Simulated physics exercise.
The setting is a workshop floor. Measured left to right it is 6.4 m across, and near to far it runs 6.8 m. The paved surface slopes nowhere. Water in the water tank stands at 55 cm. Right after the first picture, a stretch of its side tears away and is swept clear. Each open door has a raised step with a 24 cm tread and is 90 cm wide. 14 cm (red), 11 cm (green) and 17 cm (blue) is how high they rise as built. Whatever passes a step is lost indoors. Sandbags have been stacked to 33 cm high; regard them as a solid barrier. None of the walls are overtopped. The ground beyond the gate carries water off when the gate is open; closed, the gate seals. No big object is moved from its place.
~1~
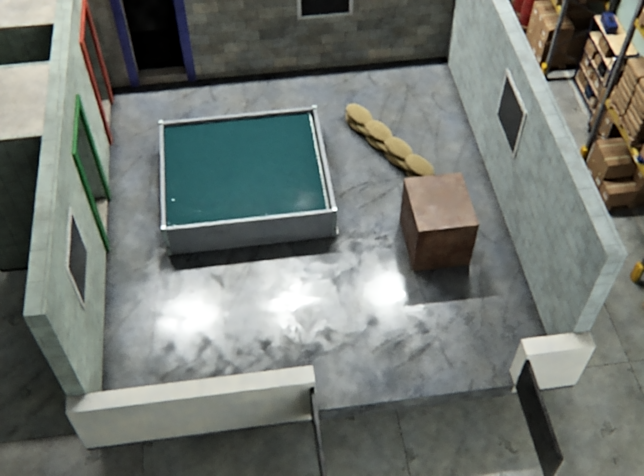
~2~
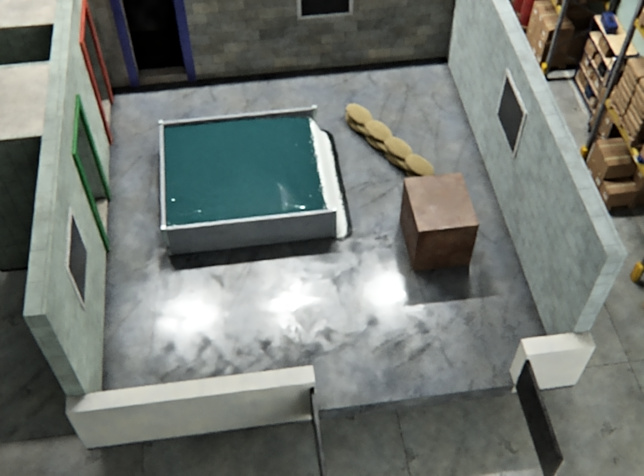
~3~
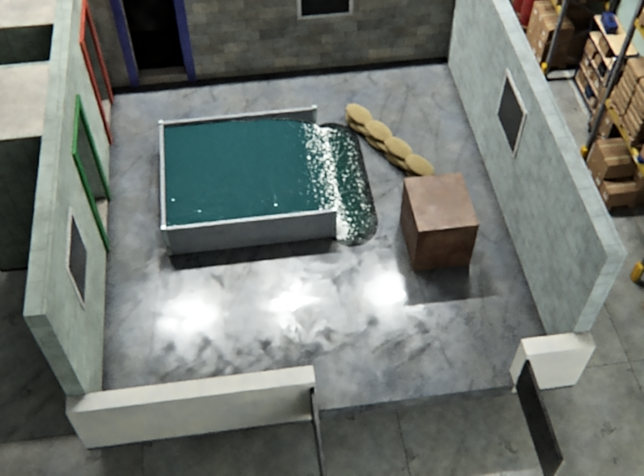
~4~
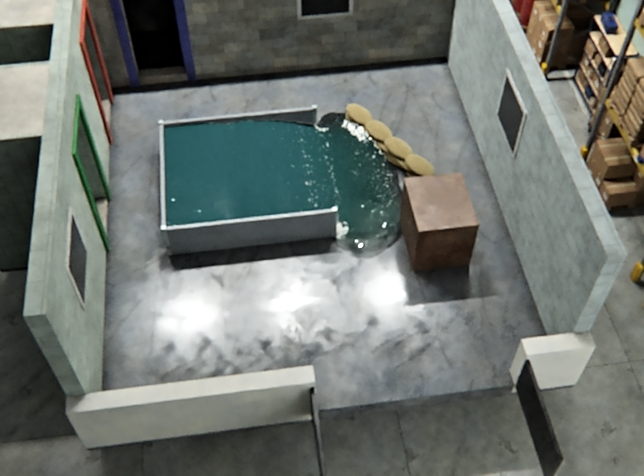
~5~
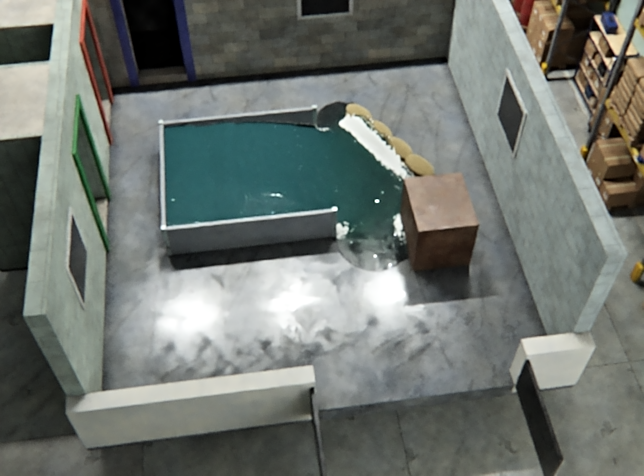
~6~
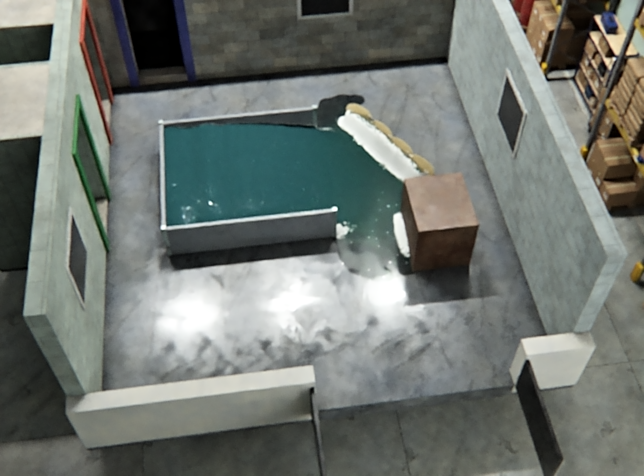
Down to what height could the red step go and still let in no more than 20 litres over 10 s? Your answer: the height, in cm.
I would say down to about 8 cm.
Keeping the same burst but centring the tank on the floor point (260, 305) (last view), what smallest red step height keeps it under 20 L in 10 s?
You'd need some 9.0 cm.
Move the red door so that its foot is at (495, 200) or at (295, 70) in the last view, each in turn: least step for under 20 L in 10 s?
30 and 12.0 cm.
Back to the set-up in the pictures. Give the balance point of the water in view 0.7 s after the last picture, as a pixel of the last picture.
Approximately (294, 189).
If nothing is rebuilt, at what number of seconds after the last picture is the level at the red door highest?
I'd guess close to 6.5 seconds.
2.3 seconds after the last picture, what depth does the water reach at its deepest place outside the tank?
Up to some 30 centimetres, I'd say.
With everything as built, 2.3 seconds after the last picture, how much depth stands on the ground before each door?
Before red it's 0 cm, before green 0 cm, before blue 1 cm.
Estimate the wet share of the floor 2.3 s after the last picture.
Near 55 per cent is wet.
Then, 0.7 s after the last picture water covers 20 % of the floor, deepest (45 cm) near (419, 210); it has not reached the red door.
Then, 2.3 s after the last picture water covers 55 % of the floor, deepest (30 cm) near (408, 211); it has not reached the red door.
Then, 9.3 s after the last picture water covers 90 % of the floor, deepest (11 cm) near (493, 202); 8 cm at the red door, 0 litres in over its 14 cm step.
At the red door as built, the water peaked near 13 cm, 6.7 s after the last picture.
Run again over the same 10 s with other heights there, 29 litres in over 7 cm, 5 litres over 10 cm. The limit of 20 litres is kept from about 8 cm up.
